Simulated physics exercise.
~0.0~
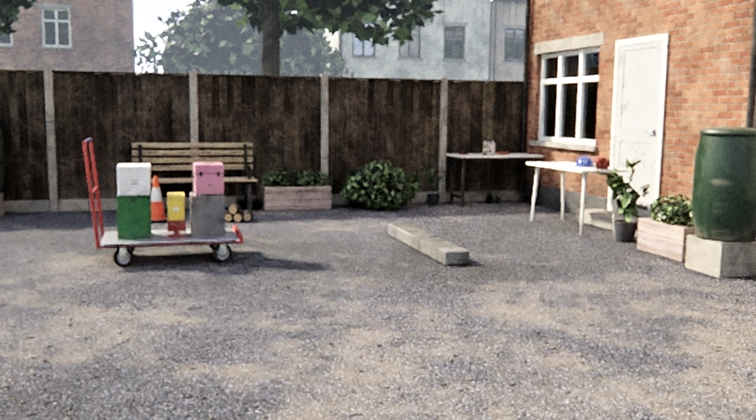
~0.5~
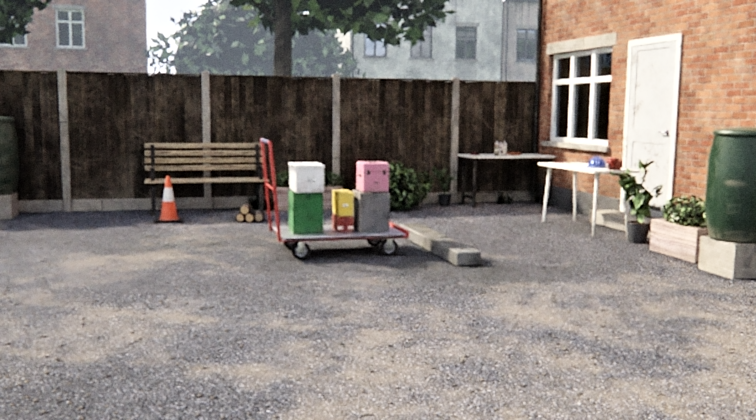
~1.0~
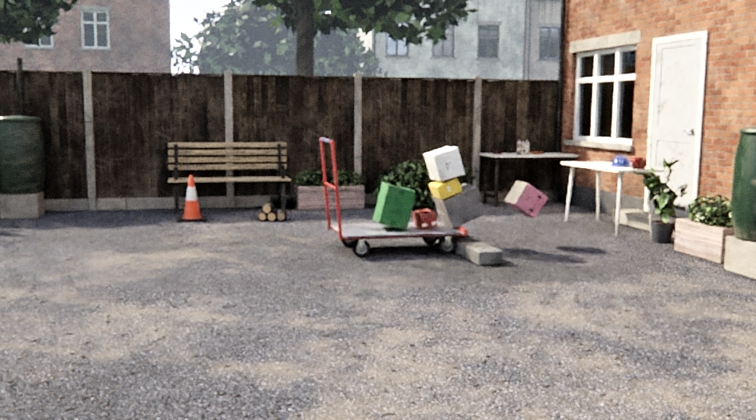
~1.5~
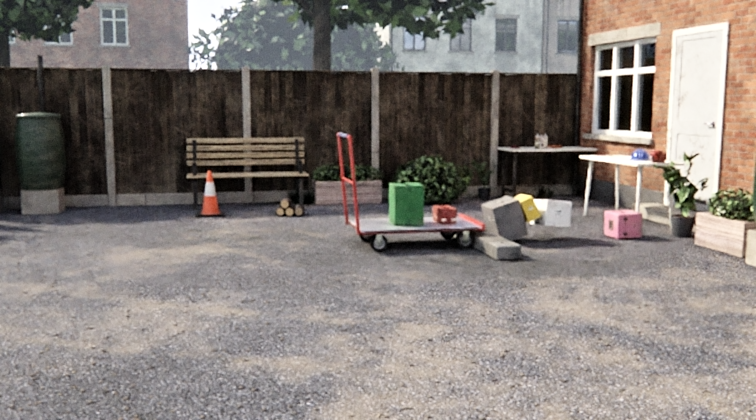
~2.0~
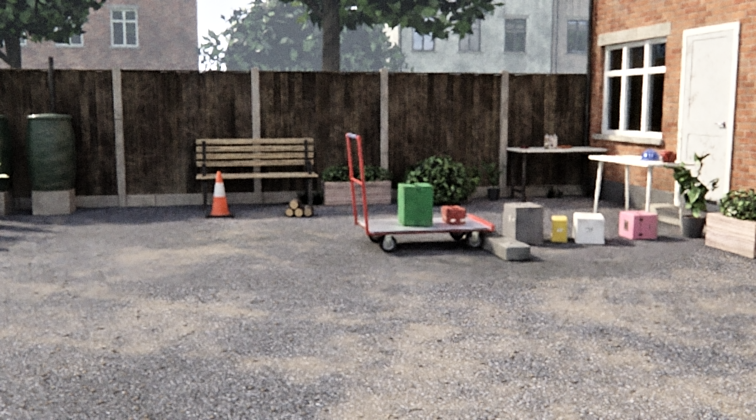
At the start, a red-handled flatbed cart rolls right across a gravel yard, carrying a green carton with a white tote on top, a grey carton topped by a pink toolbox, and smaller yellow and red pieces between them. As the view pans slightly left, the cart reaches a low kerb and stops short. The load pitches forward, with the pink toolbox flying ahead while the white, yellow and grey pieces tumble over the front edge and the green carton leans. The green carton settles upright beside the red one on the deck, and the other four rest on the ground beyond the kerb.
